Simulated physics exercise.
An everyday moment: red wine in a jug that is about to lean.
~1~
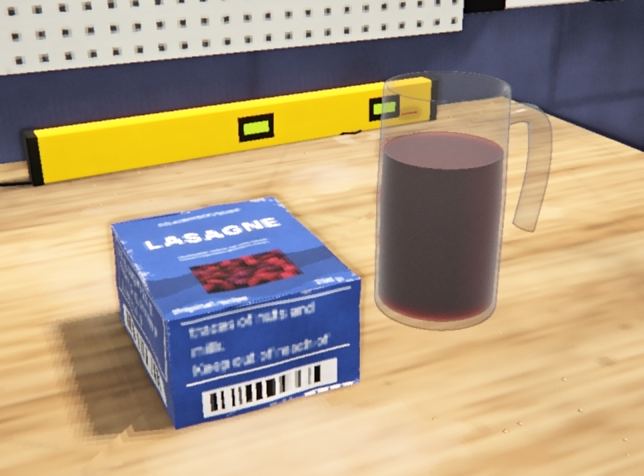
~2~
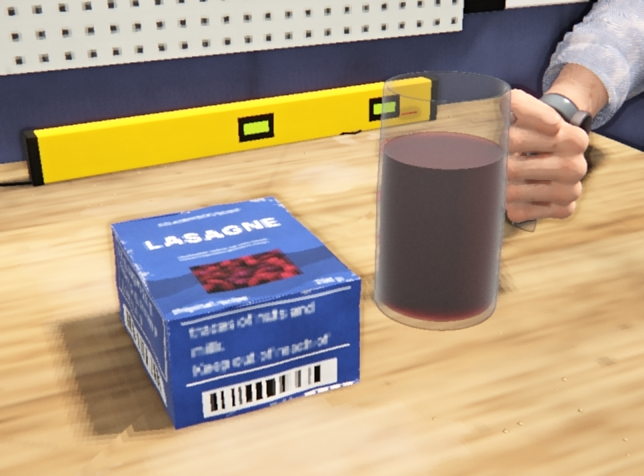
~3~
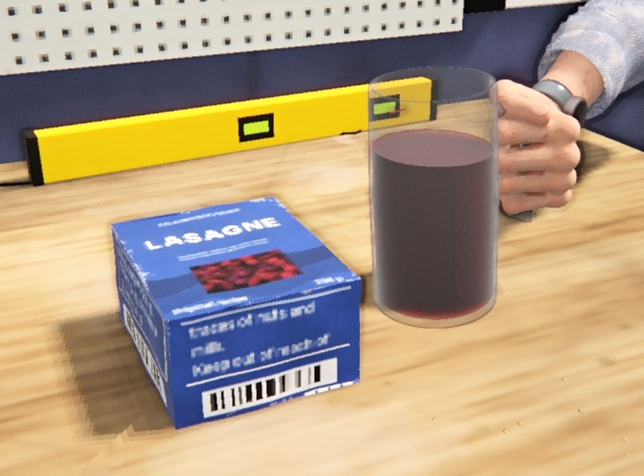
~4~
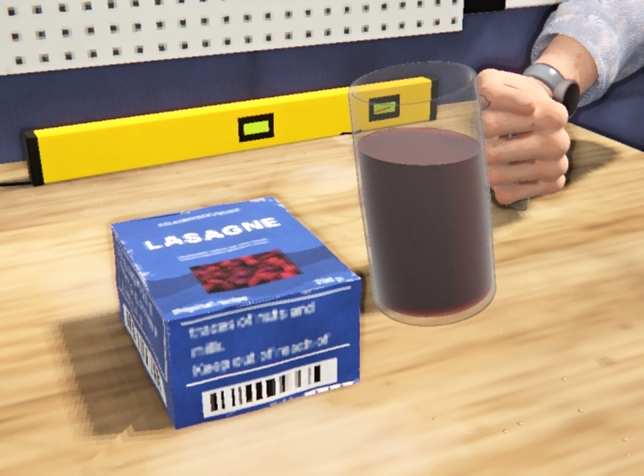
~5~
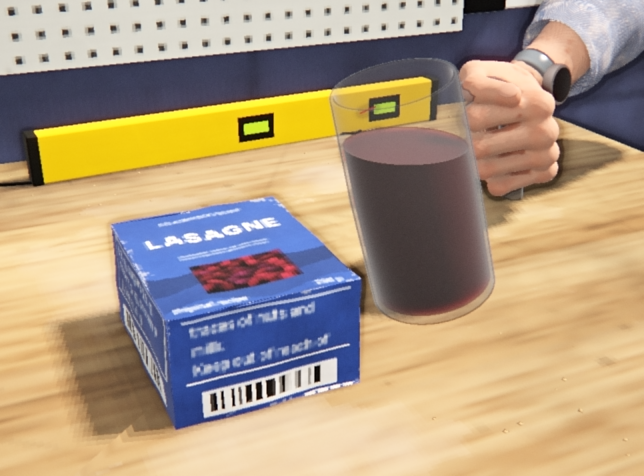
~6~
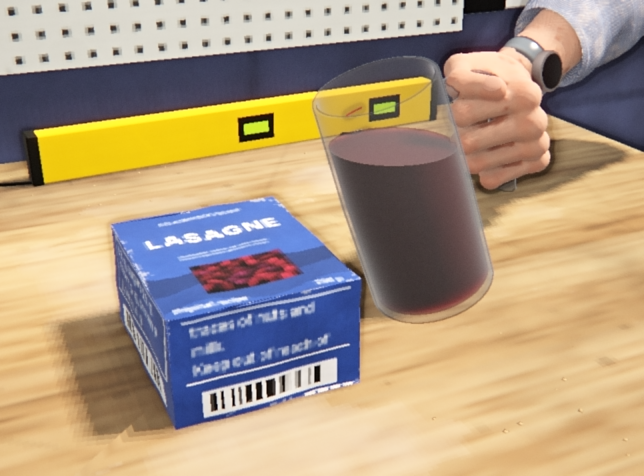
To begin with, a clear jug of dark red liquid stands upright on a wooden table, right of a blue lasagne box and before a yellow spirit level. A hand comes in from the right and grips the handle, then gradually tilts the jug leftward towards the box.
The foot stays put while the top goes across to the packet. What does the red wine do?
The jug keeps it all in.
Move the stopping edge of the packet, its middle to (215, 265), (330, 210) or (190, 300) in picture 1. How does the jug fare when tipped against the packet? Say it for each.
One after the other: Leaks, loses none, leaks.
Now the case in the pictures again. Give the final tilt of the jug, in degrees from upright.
At 35° or so.
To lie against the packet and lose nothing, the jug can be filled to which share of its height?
Roughly 85 per cent.
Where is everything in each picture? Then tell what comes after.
In the first picture, it stands upright; jug (441, 194) about two thirds full.
The second picture shows a hand takes hold; jug about two thirds full, surface at (444, 151); packet (230, 299).
In the third picture, it is leaning; jug (433, 192) about two thirds full.
The fourth picture shows tipping on its foot; jug about two thirds full, surface at (419, 147); packet (230, 299).
In the fifth picture, the top moves towards the packet; jug (413, 188) about two thirds full.
The sixth picture shows on the way over; jug about two thirds full, surface at (392, 146); packet (230, 299).
A moment on, the jug leans by about 25°; all is still inside.
Further on, the jug leans by about 35°; all is still inside.
When it is over, the jug leans by about 35°, against the packet; all is still inside.
